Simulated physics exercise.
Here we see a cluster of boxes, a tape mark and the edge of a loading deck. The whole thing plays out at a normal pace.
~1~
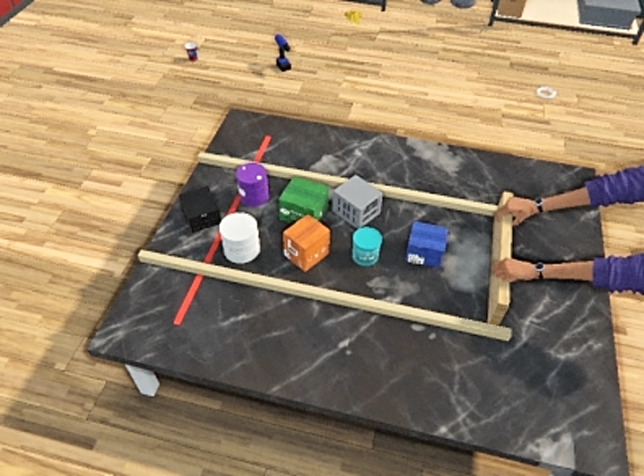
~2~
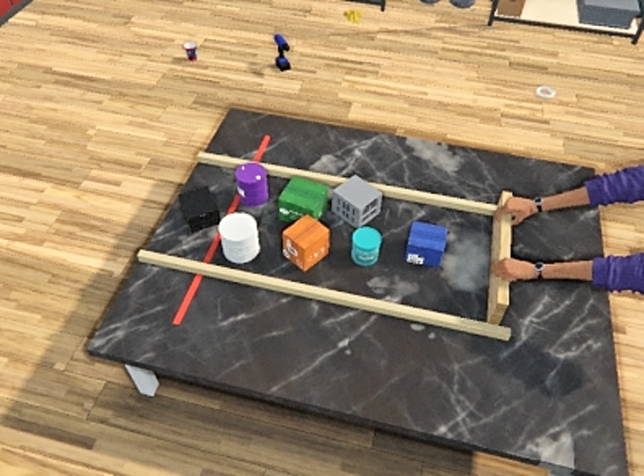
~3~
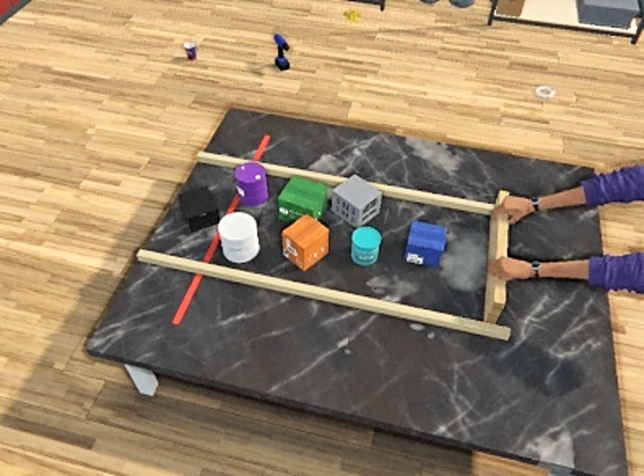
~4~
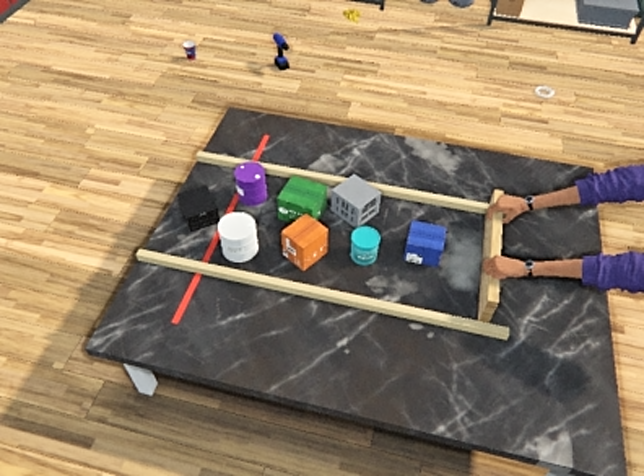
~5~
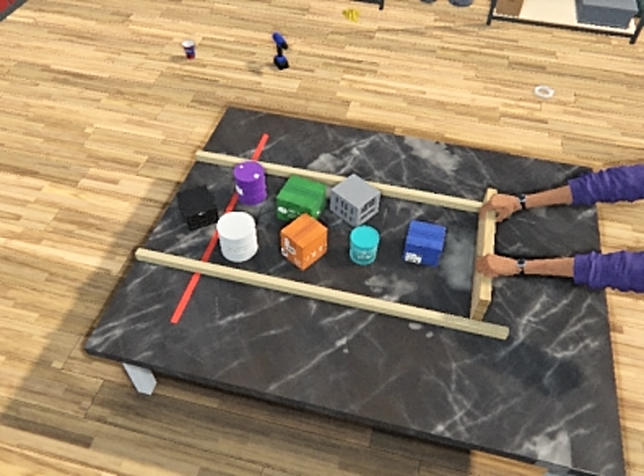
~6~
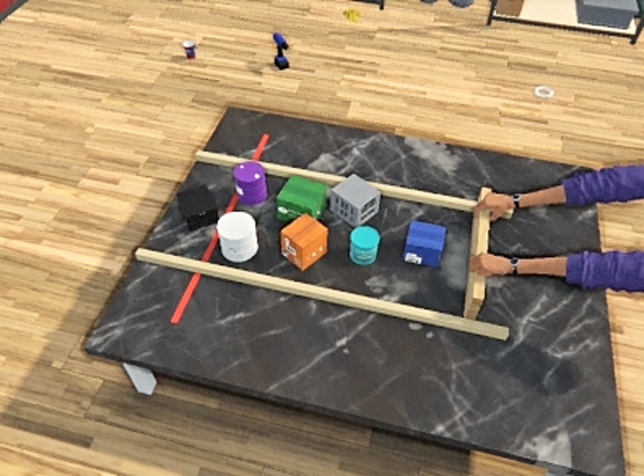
Two hands slide a wooden plank slowly left between two rails toward several colourful containers.
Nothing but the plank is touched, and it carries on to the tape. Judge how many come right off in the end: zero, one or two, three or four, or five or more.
In the end, one or two come right off.
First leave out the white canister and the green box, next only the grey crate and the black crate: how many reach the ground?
In the first try 0, in the other 1.
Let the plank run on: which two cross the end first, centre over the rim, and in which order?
Listed earliest first, it's the purple canister and then the black crate.
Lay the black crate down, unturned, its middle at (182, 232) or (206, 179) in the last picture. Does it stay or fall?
Observed in order: Try one, it does not remain; try two, it does not remain.
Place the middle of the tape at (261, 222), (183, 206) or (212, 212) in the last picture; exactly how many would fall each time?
0, 7, 4.
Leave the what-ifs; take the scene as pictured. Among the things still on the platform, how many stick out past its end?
The answer comes to 2.
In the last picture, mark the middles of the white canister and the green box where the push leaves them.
In the last picture the white canister sits around (157, 232) and the green box around (185, 181).
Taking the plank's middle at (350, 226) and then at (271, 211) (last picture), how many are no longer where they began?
Moved so far: 5, later 8.
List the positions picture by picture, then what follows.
Black crate (200, 209); purple canister (253, 185); white canister (240, 238); plank (501, 256); tape (229, 216), in the first picture.
Purple canister (252, 185); green box (304, 203), in the second picture.
White canister (239, 238); turquoise pail (365, 247), in the third picture.
Black crate (199, 208); blue parcel (425, 244), in the fourth picture.
Purple canister (251, 184); plank (484, 253), in the fifth picture.
Black crate (198, 208); purple canister (251, 184); white canister (238, 237); plank (478, 252); tape (227, 215), in the sixth picture.
Soon after, none off yet; black crate at rest near (198, 208); purple canister at rest near (251, 184); white canister at rest near (238, 237).
Then, none off yet; black crate moved a little near (189, 209); purple canister moved well along near (201, 173); white canister moved about its own width near (195, 240).
At rest, the number that fall off is one or two; fallen, purple canister and black crate.
